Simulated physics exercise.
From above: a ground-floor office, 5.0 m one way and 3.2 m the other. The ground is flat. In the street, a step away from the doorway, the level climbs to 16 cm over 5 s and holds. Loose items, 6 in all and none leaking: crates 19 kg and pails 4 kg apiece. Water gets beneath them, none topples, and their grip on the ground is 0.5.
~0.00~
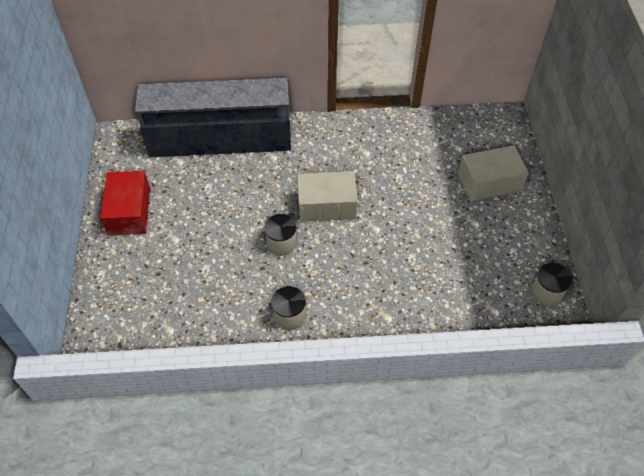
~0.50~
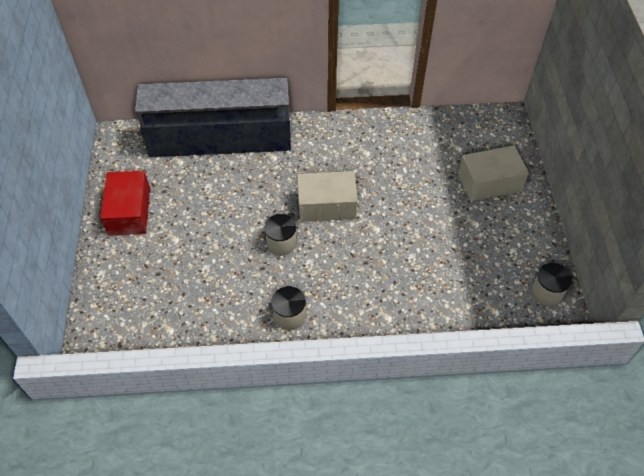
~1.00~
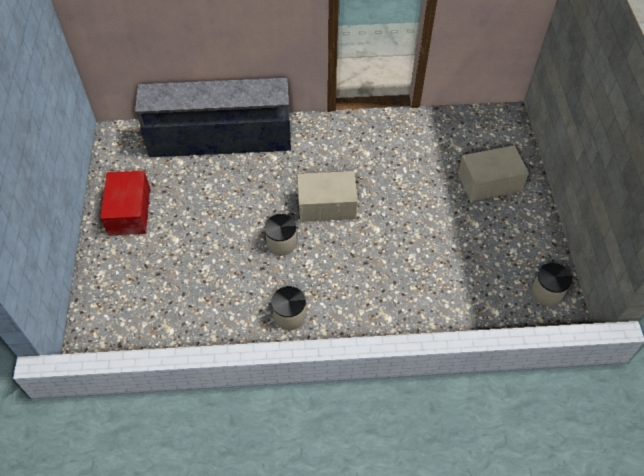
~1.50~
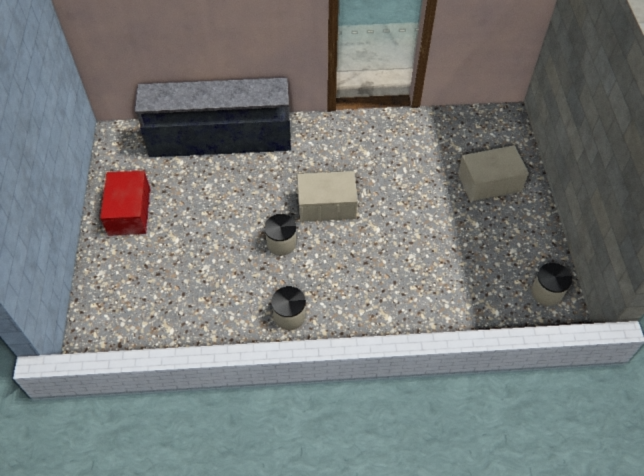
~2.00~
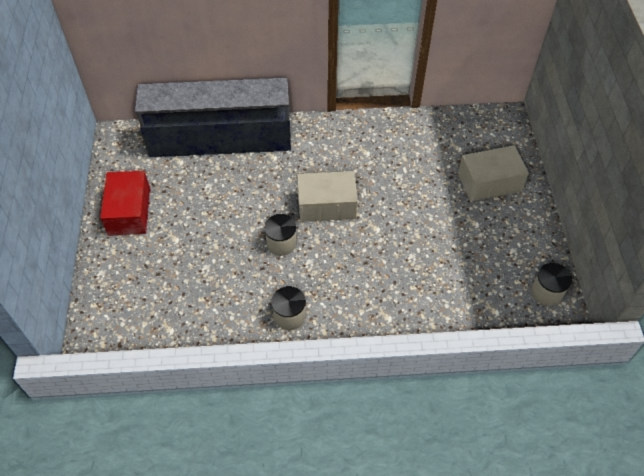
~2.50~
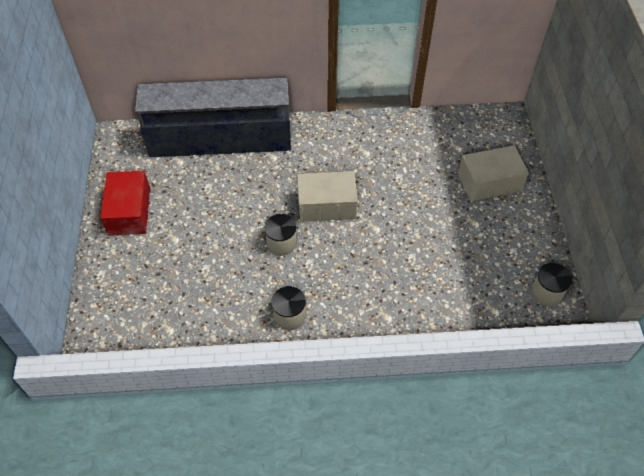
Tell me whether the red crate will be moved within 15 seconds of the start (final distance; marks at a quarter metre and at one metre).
The red crate barely shifts.
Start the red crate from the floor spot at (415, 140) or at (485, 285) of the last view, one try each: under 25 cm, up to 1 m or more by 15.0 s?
In turn: It is nudged along; it stays put.
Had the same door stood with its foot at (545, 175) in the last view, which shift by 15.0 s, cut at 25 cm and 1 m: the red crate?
In that case the red crate barely shifts.
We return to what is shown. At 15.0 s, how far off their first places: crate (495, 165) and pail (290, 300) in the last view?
In that order: 0 cm, 50 cm.
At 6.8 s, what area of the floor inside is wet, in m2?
About 9.0 m2.
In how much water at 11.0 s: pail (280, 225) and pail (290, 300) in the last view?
Roughly 2 and 3 cm.
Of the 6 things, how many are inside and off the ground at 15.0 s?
At that moment 2.
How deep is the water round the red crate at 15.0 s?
About 7 cm.
After 3.5 s the red crate is near (123, 194), 0.0 m from its start, aground; 0 afloat.
After 6.8 s the red crate is near (123, 194), 0.0 m from its start, aground; 0 afloat.
After 11.0 s the red crate is near (123, 194), 0.0 m from its start, aground; 1 afloat.
After 15.0 s the red crate is near (123, 194), 0.0 m from its start, aground; 2 afloat.
